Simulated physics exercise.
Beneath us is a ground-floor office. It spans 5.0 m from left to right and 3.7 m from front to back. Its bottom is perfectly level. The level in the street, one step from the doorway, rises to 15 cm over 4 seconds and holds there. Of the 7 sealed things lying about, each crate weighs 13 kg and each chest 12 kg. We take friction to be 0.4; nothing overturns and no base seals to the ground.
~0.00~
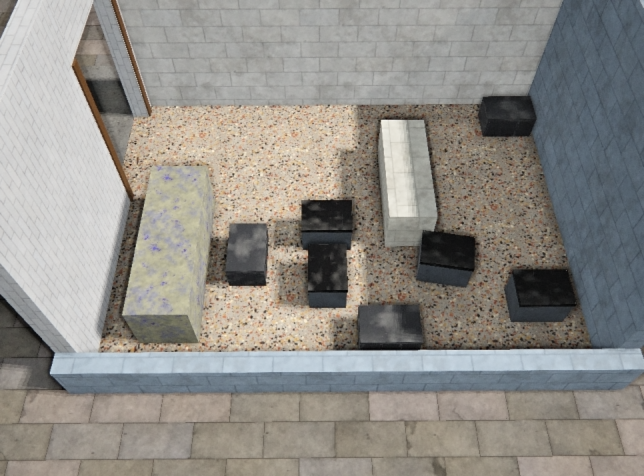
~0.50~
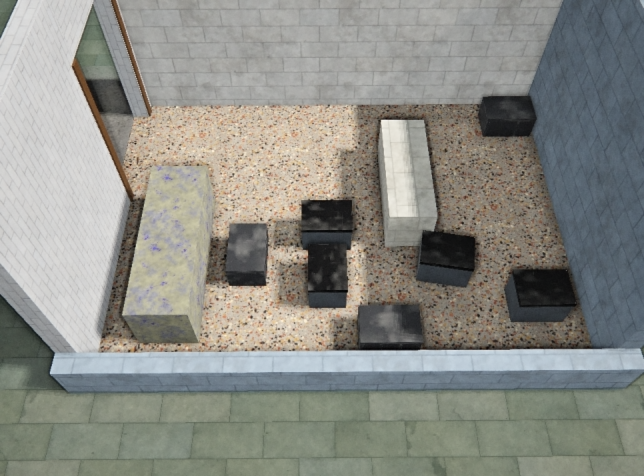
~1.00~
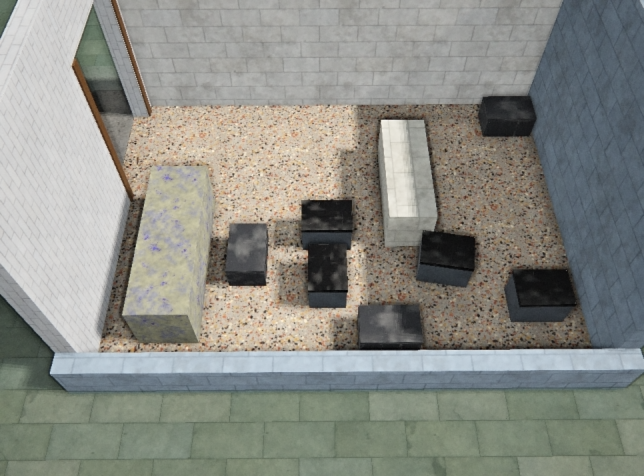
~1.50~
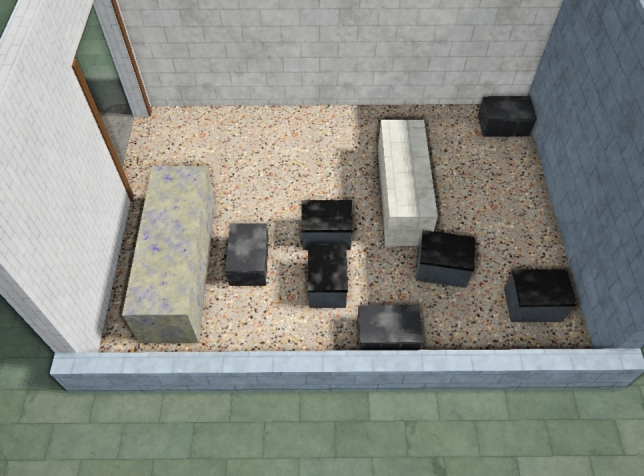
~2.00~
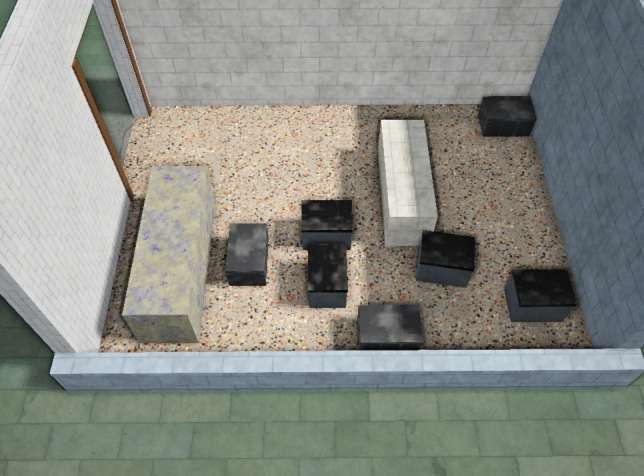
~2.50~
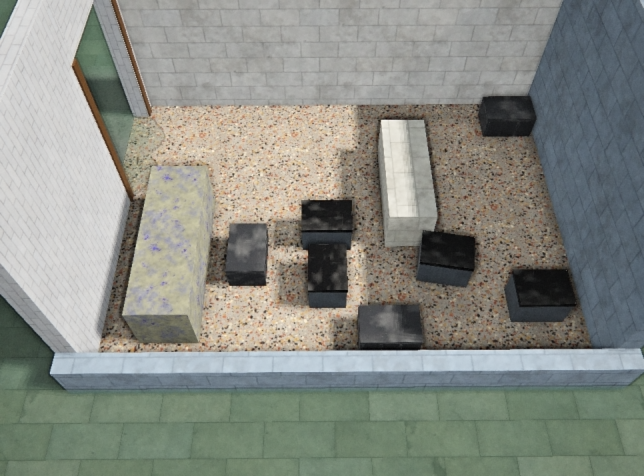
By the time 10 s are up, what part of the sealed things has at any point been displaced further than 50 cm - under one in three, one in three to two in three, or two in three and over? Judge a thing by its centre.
Few of them shift that far, under a third.
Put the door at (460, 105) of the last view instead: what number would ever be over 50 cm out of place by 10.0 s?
Result: 4 of them.
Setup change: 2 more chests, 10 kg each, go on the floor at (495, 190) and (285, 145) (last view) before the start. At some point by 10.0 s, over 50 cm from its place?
Well, the first one stays inside the mark, and the second tops the mark.
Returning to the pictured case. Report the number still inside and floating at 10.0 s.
Count: 0.
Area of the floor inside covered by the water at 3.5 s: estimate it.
Somewhere around 1.5 m2, roughly.
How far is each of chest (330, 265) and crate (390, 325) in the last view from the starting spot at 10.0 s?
Respectively 0 and 0 centimetres.
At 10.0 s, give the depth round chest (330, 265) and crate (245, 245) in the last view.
Some 3 cm at the first, some 2 cm at the second.
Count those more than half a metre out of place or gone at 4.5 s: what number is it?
Answer: 0.
After 3.5 s 0 of 7 are over 50 cm from their spots; 0 afloat.
After 4.5 s 0 of 7 are over 50 cm from their spots; 0 afloat.
After 7.0 s 0 of 7 are over 50 cm from their spots; 0 afloat.
After 10.0 s 1 of 7 are over 50 cm from their spots, and 1 have been at some point; 0 afloat.
